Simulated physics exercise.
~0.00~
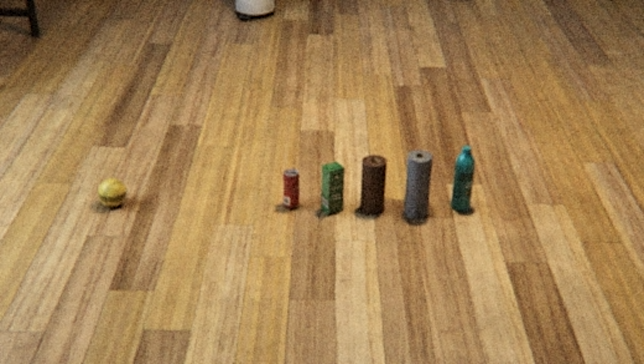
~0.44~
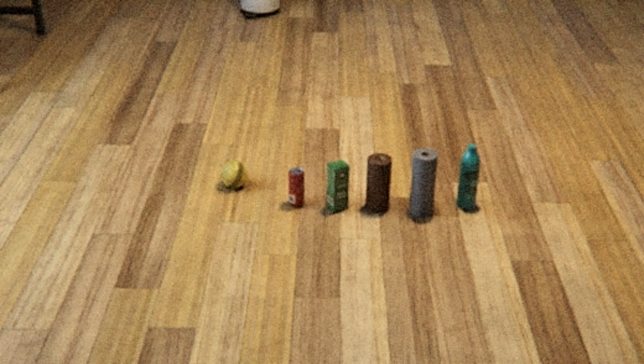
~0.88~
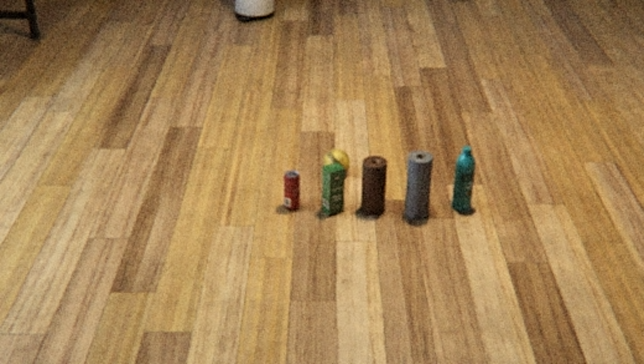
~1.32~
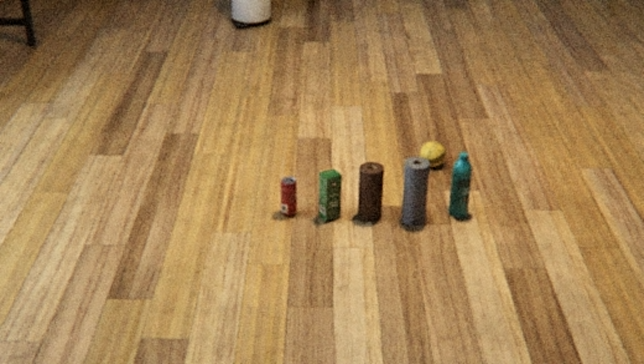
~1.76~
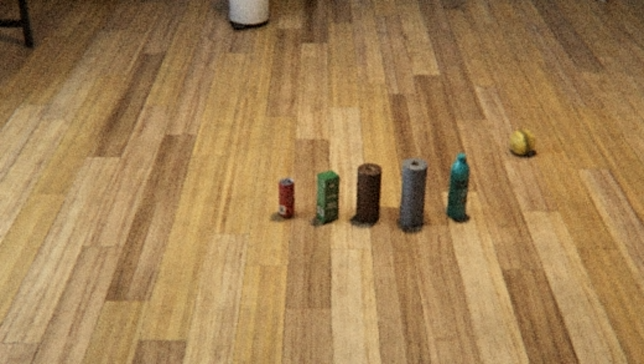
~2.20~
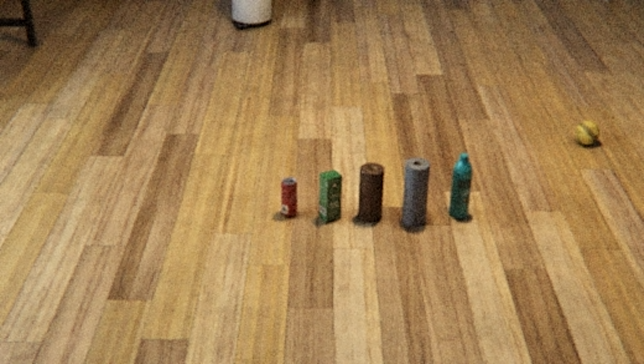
The clip opens on a wooden floor where a red can, a green carton, a brown roll, a grey roll and a turquoise bottle stand in a row, with a yellow ball off to the left. The ball rolls right toward the row, drifting slightly away from the viewer. It passes behind the standing items, partly hidden by the green carton, then reappears beyond the grey roll and the bottle. It continues out to the right across open floor. At the end, the ball is far to the right, and all five items still stand upright in their places.
